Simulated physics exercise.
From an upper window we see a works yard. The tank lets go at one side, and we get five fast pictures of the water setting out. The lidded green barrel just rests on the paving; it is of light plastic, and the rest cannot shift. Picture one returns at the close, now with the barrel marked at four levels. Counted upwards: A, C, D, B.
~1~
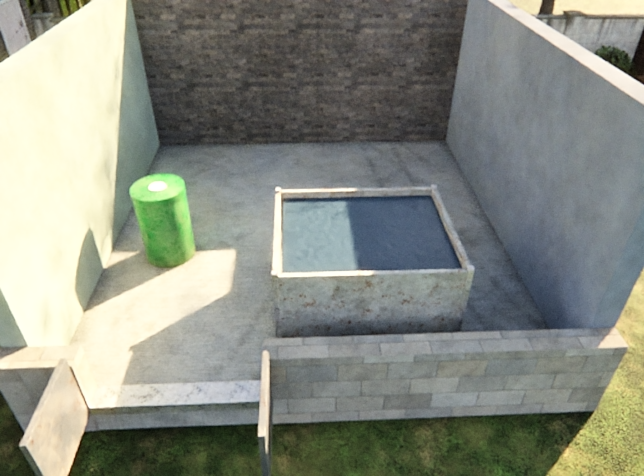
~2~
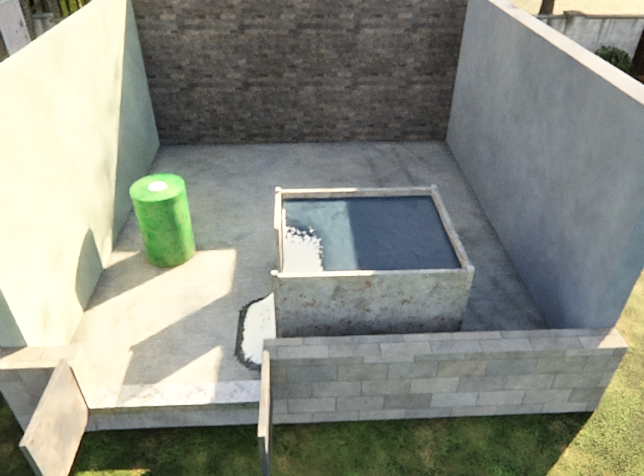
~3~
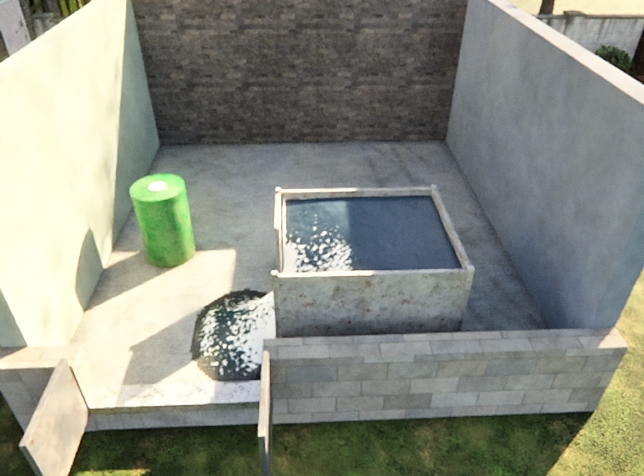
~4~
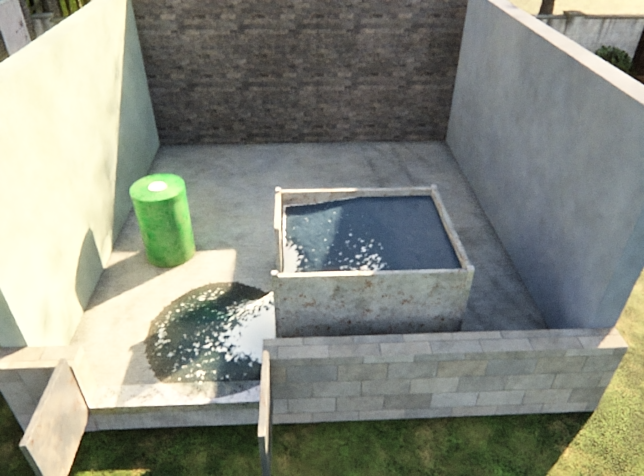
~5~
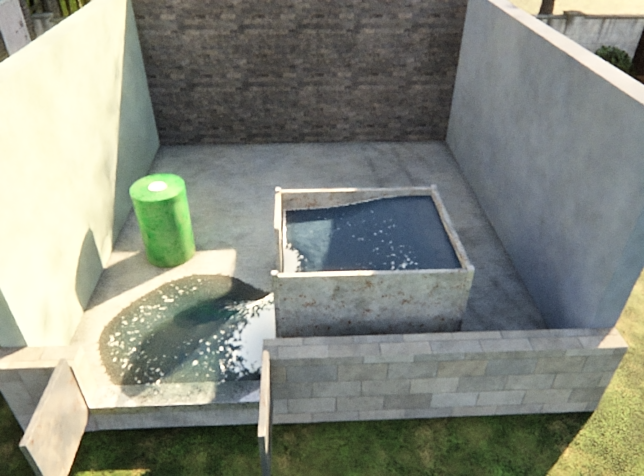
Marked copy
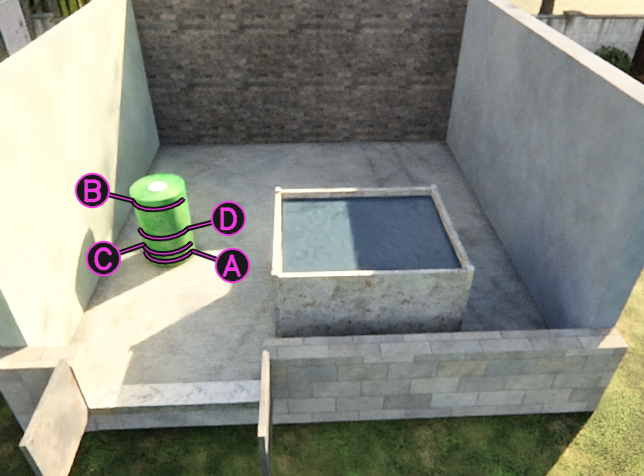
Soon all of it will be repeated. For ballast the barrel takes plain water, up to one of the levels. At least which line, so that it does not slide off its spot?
D will do.
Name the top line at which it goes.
The answer is C.
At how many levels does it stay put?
Two of them.
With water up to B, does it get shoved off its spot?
No, not at all.
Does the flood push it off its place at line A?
Yes, it does.
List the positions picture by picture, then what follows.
In the first frame, lid of the green barrel at (158, 187); tank full, its middle at (364, 233); open gate at (174, 346).
In the second frame, water covers 2 % of the ground, mostly out of sight from here.
In the third frame, 4 % of the ground under water, its edge towards the barrel at (213, 306).
In the fourth frame, 7 % of the ground under water, its edge towards the barrel at (192, 294).
In the fifth frame, lid of the green barrel at (158, 187); 11 % of the ground under water, its edge towards the barrel at (190, 280).
In magenta, A at (165, 261); B at (154, 209); C at (164, 253); D at (160, 238); from the bottom up A, C, D, B.
If A is chosen, it is pushed about its own width away.
If B is chosen, it does not move.
If C is chosen, it is pushed about half its own width away.
If D is chosen, it does not move.
